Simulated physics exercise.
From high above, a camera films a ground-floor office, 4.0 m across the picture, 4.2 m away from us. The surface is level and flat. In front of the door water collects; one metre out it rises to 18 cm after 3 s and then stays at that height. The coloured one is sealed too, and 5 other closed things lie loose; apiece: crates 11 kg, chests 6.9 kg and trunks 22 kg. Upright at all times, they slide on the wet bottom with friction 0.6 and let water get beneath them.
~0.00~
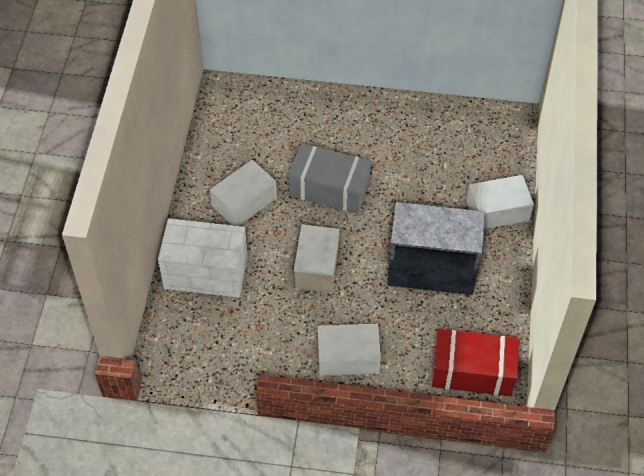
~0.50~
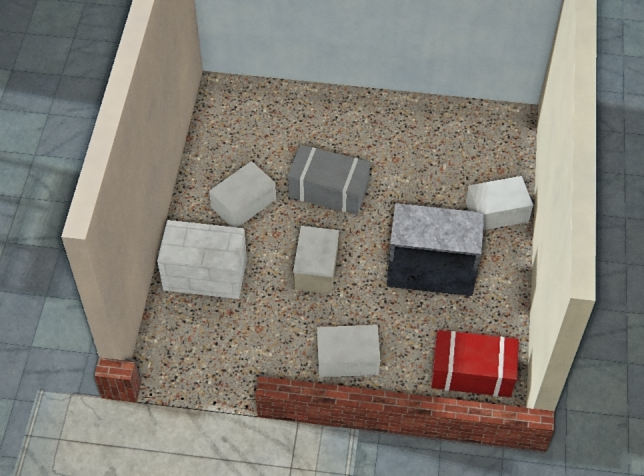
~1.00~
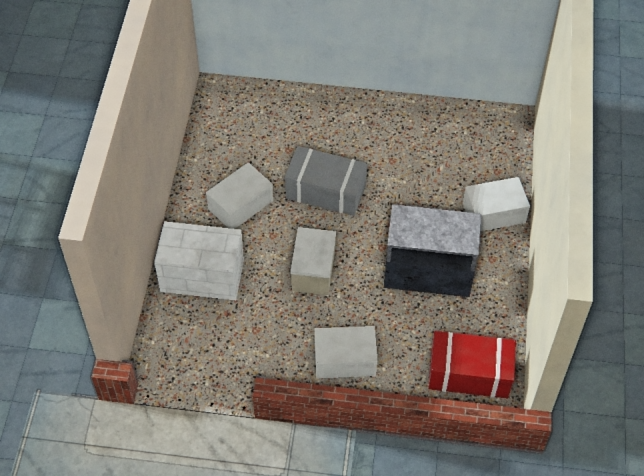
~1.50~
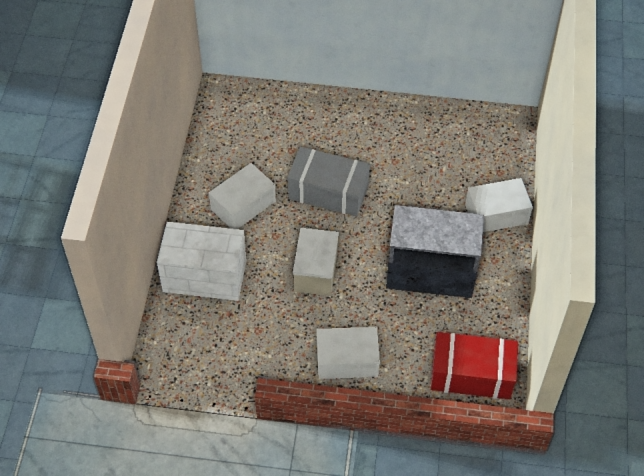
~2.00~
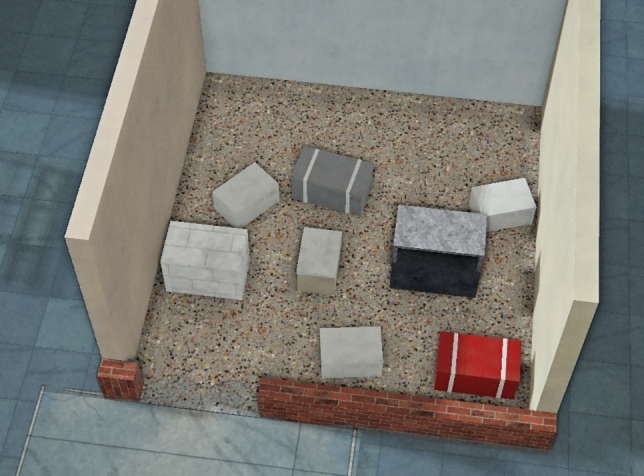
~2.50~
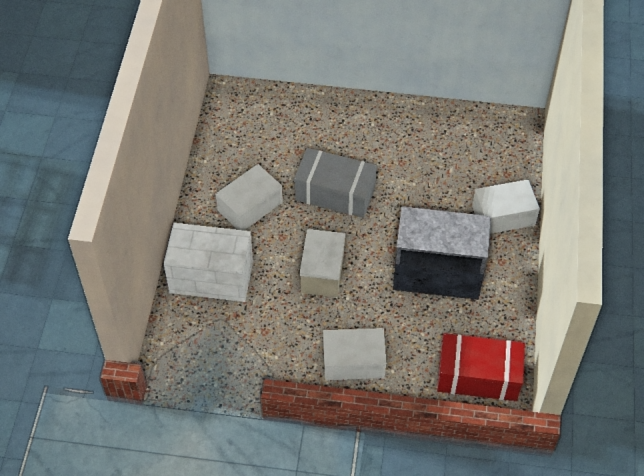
Seen from high above, a roofless ground-floor room with pale walls, a speckled floor and a low brick front wall sits amid paving. A red trunk with white bands lies at lower right, a similar grey one toward the back, with a dark marble-topped block and pale boxes around them. Bluish water spreads over the paving, then creeps through the front-left gap onto the floor, while the boxes stay put and the camera shifts slightly.
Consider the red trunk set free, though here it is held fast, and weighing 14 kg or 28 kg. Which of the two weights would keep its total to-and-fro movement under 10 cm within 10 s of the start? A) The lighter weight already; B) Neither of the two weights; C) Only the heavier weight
The answer is C.
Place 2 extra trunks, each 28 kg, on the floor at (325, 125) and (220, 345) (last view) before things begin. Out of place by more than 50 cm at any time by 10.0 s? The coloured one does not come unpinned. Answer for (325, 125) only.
Note: Stays within it.
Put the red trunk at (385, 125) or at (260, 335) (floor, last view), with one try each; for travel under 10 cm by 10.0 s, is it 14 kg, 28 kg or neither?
The first try gives success with both; the second gives failure with both.
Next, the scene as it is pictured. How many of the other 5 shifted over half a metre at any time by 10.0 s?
The answer here is 2.
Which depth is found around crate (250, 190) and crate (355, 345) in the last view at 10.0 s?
Around 4 cm and 5 cm.
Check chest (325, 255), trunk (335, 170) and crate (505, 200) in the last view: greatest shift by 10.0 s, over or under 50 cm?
Listed order gives above limit, within limit, above limit.
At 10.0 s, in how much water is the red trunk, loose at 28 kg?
Close to 5 cm deep.
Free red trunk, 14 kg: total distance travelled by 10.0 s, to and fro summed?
40 cm, roughly.
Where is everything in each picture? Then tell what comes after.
The red trunk at (477, 353) rests on the ground; water covers 0.0 m2; 0 of 6 have shifted, in the first frame.
The red trunk at (477, 354), on the bottom; water covers 0.0 m2; 0 of 6 have shifted, in the second frame.
The red trunk at (474, 355), on the bottom; 0.0 m2 under water; 0 of 6 have shifted, in the third frame.
The red trunk at (476, 356), on the bottom; 0.0 m2 under water; 0 of 6 have shifted, in the fourth frame.
The red trunk at (479, 356) rests on the ground; water covers 0.1 m2; 0 of 6 have shifted, in the fifth frame.
The red trunk at (483, 358), on the bottom; 0.7 m2 under water; 0 of 6 have shifted, in the sixth frame.
After 3.5 s the red trunk would be 0 cm from its start with 14 kg and 0 cm from its start with 28 kg; 0 cm of water round it then.
After 4.5 s the red trunk would be 0 cm from its start with 14 kg and 0 cm from its start with 28 kg; 0 cm of water round it then.
After 7.0 s the red trunk would be 0 cm from its start with 14 kg and 0 cm from its start with 28 kg; 2 cm of water round it then.
After 10.0 s the red trunk would be 34 cm from its start with 14 kg and 0 cm from its start with 28 kg; 5 cm of water round it then.
